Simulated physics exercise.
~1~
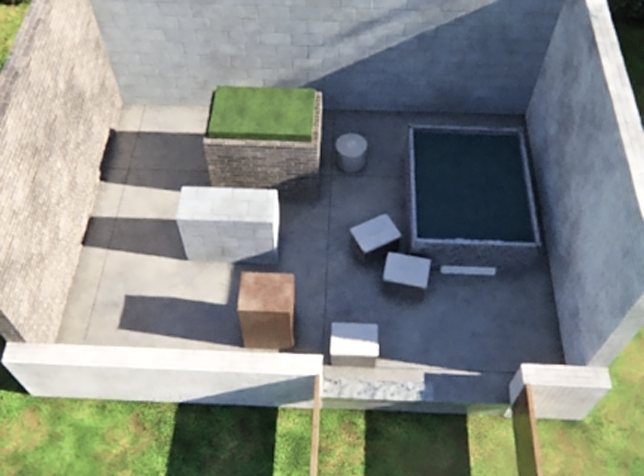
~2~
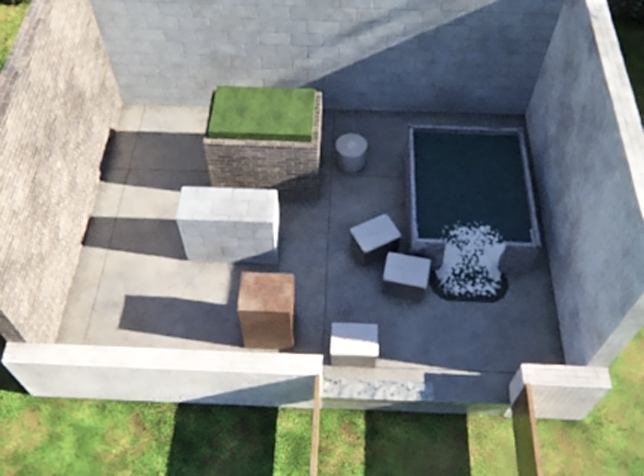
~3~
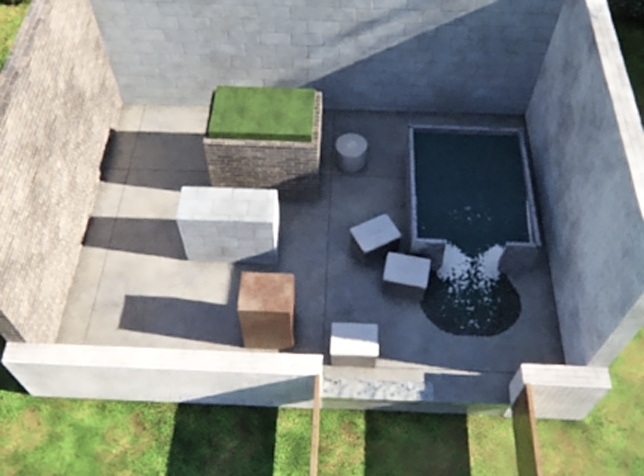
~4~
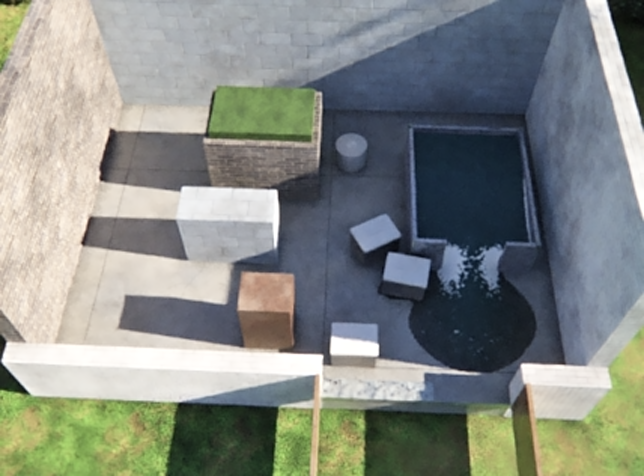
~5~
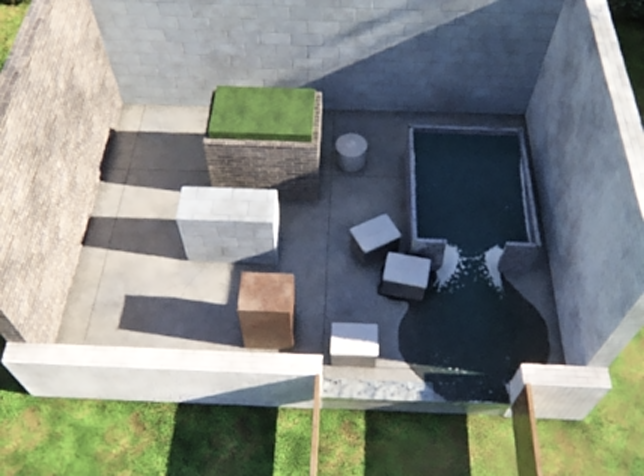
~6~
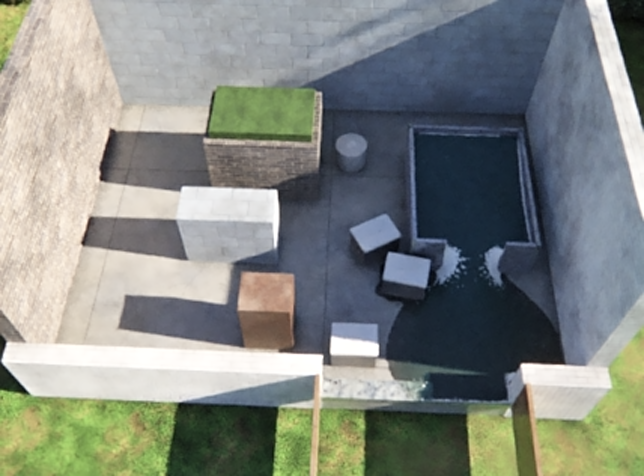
Dark water pours through the front of a raised, stone-edged pool at the right of a grey walled yard, seen from high above by a still camera. A grass-topped brick block, a white block and a brown box stand left of centre, with small pale blocks and a round drum nearer the pool. Foaming white at the gap, the water spreads across the paving to the front wall, while the objects stay put.
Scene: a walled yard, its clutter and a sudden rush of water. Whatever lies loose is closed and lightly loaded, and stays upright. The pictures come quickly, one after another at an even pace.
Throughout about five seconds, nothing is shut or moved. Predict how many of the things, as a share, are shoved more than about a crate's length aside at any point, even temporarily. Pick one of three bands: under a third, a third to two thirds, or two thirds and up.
Under a third.
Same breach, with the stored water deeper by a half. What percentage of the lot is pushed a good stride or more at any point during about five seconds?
Share moved that far: Approx. 0 %.
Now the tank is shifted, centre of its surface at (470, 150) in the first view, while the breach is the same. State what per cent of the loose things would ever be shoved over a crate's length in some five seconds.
About 20 %.
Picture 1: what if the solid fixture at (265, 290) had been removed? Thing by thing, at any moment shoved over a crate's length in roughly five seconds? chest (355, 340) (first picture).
Watching the run, the result is this: Carried at least that far.
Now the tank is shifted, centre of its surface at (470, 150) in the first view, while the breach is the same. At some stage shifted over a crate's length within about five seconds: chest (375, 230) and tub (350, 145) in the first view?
Respectively: Lacked the distance and lacked the distance.
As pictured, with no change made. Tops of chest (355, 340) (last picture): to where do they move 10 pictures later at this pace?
Position: About (314, 343).
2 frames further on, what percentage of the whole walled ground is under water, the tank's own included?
I'd say around 25 in a hundred.
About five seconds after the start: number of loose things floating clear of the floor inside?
The tally stands at 0.
A moment on, 0 of 5 are well off their spots; 0 afloat.
Next, 0 of 5 are well off their spots; 0 afloat.
Later, 0 of 5 are well off their spots; 0 afloat.
In the end, 0 of 5 are well off their spots, and 0 have been at some point; 0 afloat.
